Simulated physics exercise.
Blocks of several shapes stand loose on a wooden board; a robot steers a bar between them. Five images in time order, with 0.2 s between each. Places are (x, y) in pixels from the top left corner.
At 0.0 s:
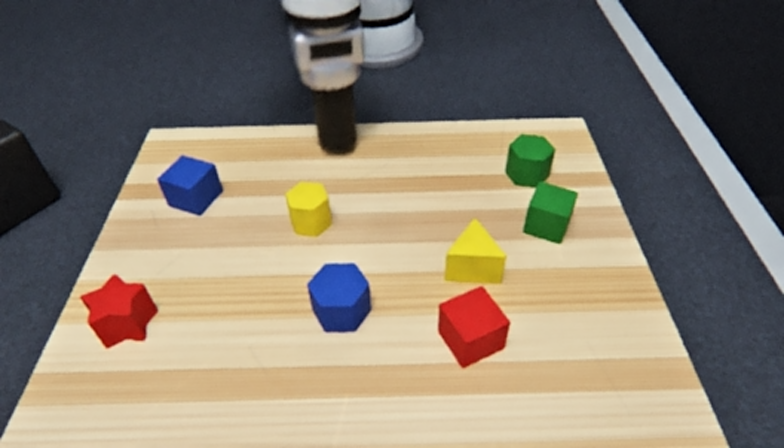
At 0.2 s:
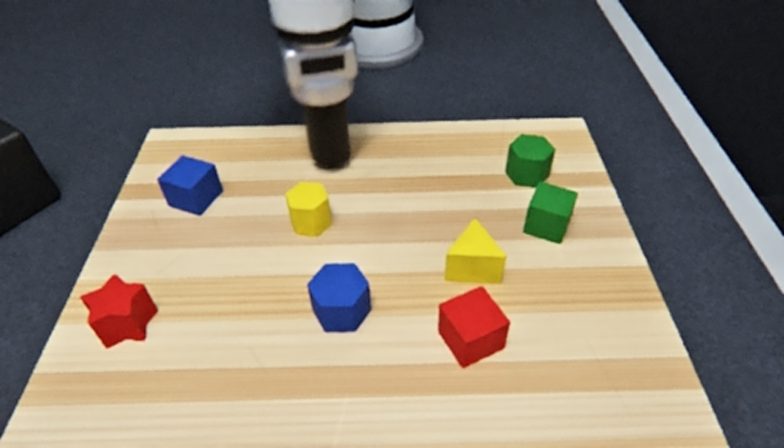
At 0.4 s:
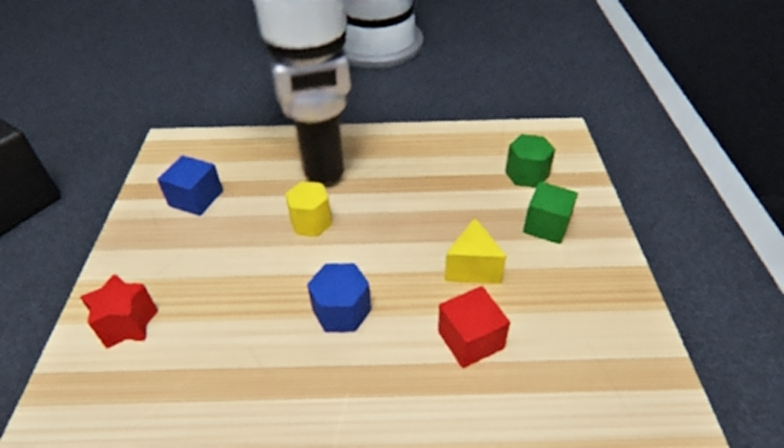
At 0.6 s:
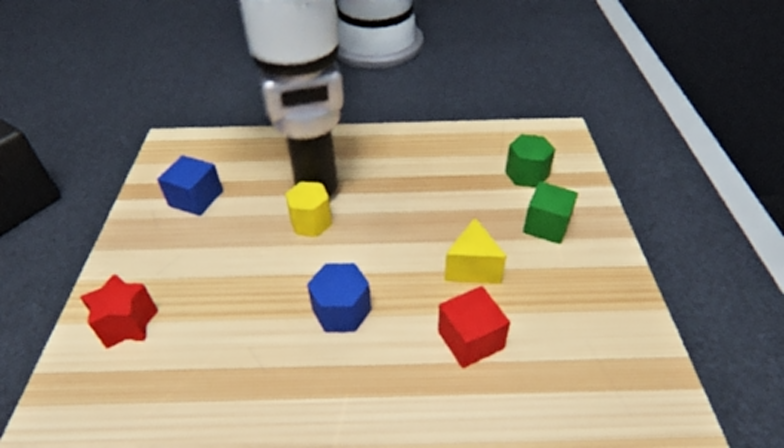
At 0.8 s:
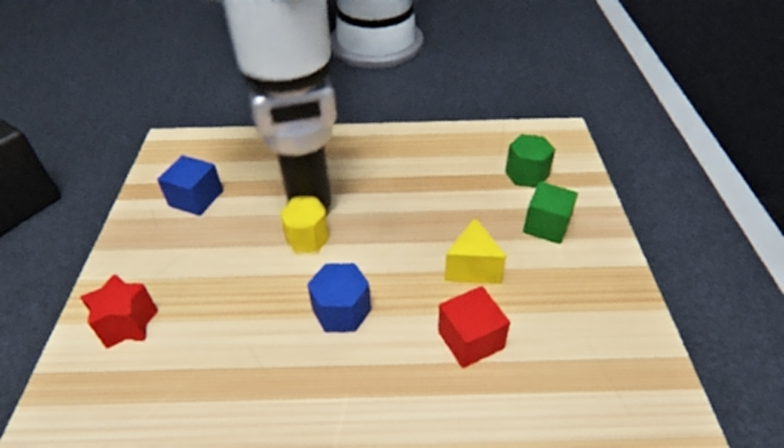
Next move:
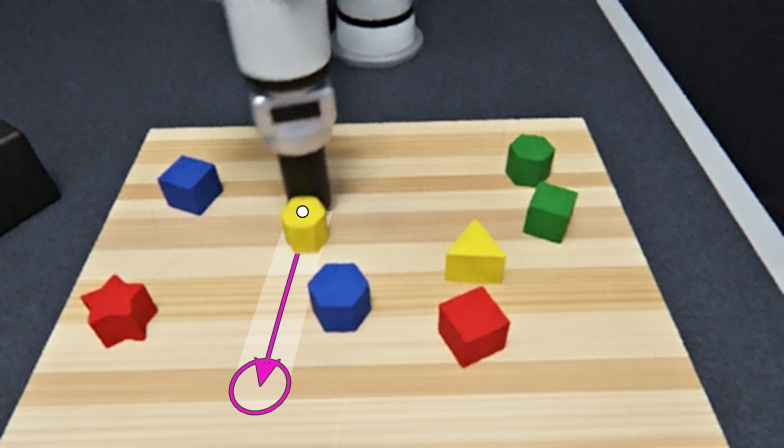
On a wooden board scattered with colourful blocks, a robot arm lowers its dark bar toward the viewer, nudging the yellow six-sided block slightly forward.
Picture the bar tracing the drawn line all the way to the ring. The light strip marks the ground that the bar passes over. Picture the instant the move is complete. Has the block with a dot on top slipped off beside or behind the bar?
No, it doesn't check out.
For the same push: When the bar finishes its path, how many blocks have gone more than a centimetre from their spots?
One block, no more.
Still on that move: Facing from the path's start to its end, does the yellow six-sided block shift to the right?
No - that is not the case.
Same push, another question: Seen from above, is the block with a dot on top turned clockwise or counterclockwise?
Overhead view: Anti-clockwise.
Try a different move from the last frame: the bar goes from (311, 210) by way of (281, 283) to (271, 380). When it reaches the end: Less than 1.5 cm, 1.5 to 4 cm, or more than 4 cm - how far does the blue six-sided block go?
It falls in the under 1.5 cm band.
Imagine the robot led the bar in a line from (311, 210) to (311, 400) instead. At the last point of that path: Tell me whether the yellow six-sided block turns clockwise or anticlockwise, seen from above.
From the top, the block rotates clockwise.
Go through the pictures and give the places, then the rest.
Bar tip (338, 141); block tops, yellow six-sided block (307, 195); blue six-sided block (338, 283), in the first frame.
Bar (331, 156); blocks unchanged, in the second frame.
Bar (324, 172); blocks unchanged, in the third frame.
Bar (317, 188); blocks unchanged, in the fourth frame.
Bar (310, 203); yellow six-sided block (303, 212); blue six-sided block (338, 283), in the fifth frame.
Path on the board, straight from (311, 210) to (260, 386); the dot is on the yellow six-sided block.
The first path, step by step. One third of the way, bar (295, 252); yellow six-sided block (290, 266), turned 15° anticlockwise.
Two thirds of the way, bar (278, 310); yellow six-sided block (276, 332), turned 20° anticlockwise.
At the end, bar (258, 380); yellow six-sided block (271, 407), turned 35° anticlockwise; blue six-sided block in place.
